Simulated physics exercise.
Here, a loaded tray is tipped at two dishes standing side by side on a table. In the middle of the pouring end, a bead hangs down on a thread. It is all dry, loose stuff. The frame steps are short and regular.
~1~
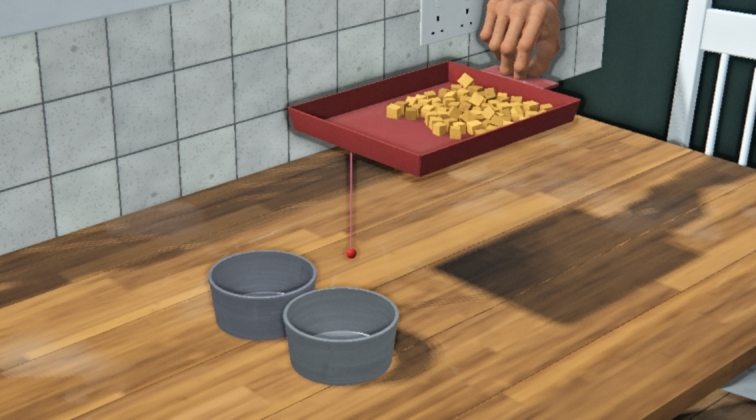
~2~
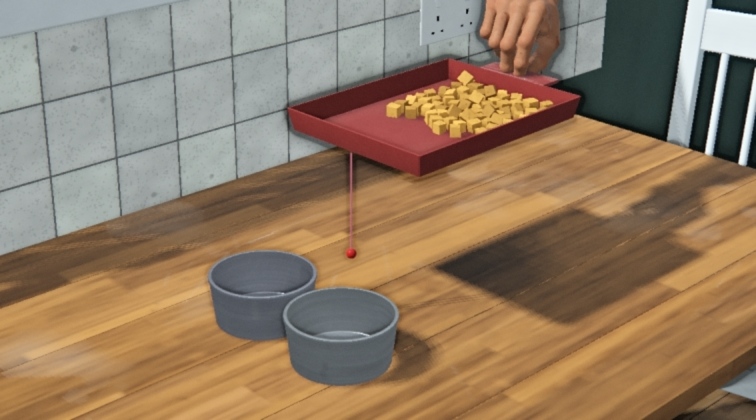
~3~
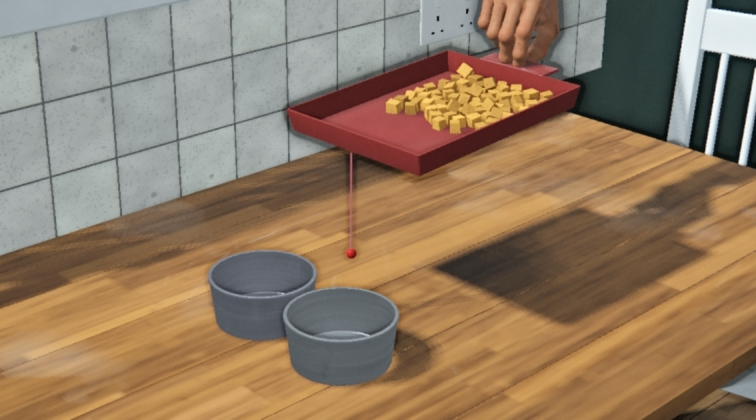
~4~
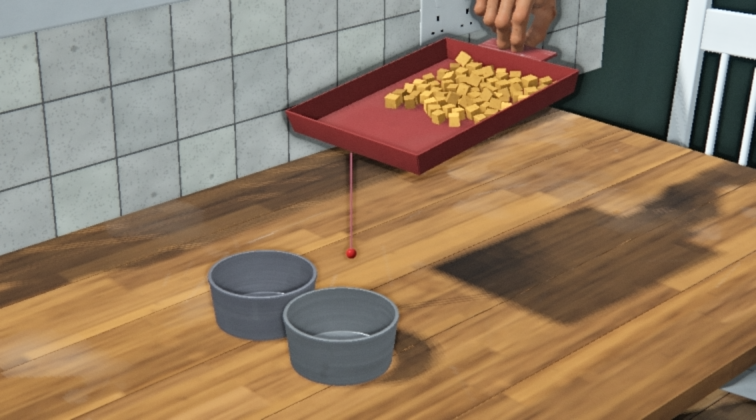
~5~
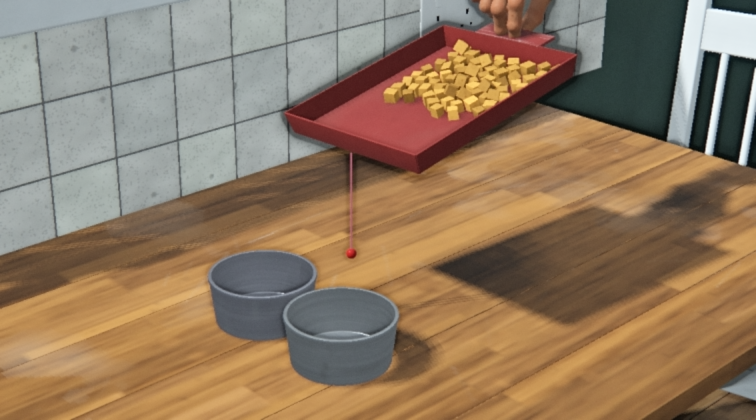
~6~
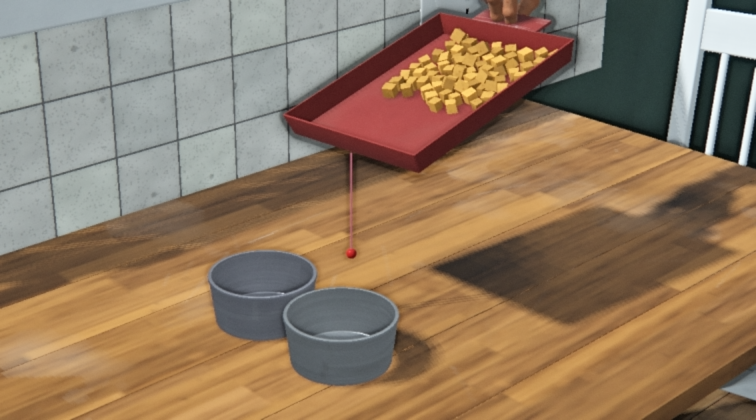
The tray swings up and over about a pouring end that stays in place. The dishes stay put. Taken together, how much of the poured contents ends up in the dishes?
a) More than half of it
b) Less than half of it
(a) More than half of it.
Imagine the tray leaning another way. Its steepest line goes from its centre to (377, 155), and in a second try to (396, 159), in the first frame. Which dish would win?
At the first place the right dish, at the second the right dish.
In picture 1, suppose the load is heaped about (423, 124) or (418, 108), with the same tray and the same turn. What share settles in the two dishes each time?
Respectively 70 and 70 in a hundred.
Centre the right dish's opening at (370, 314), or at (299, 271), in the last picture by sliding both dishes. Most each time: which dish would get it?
Well, first the left-hand one, then the right-hand one.
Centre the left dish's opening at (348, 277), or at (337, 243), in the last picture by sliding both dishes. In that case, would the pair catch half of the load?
For the two tries in order: Not as much as half, not as much as half.
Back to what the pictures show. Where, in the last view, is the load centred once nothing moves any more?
Once nothing moves, the middle sits near (268, 314).
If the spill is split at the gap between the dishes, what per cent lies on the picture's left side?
It comes out at roughly 70 percent.
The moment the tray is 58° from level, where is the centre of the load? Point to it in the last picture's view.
Around (349, 116).
Soon after the last picture, tray tipped steeply; nearly all on the tray; a small part in the air.
A little later, tray tipped right over; nearly all on the tray; a stray few in the right dish; a stray few in the left dish; a small part outside both; a stray few in the air.
Later still, tray tipped past a quarter turn; about a quarter in the right dish; about half in the left dish; about a quarter outside both.
At rest, tray tipped past a quarter turn; about a quarter in the right dish; about half in the left dish; about a quarter outside both.
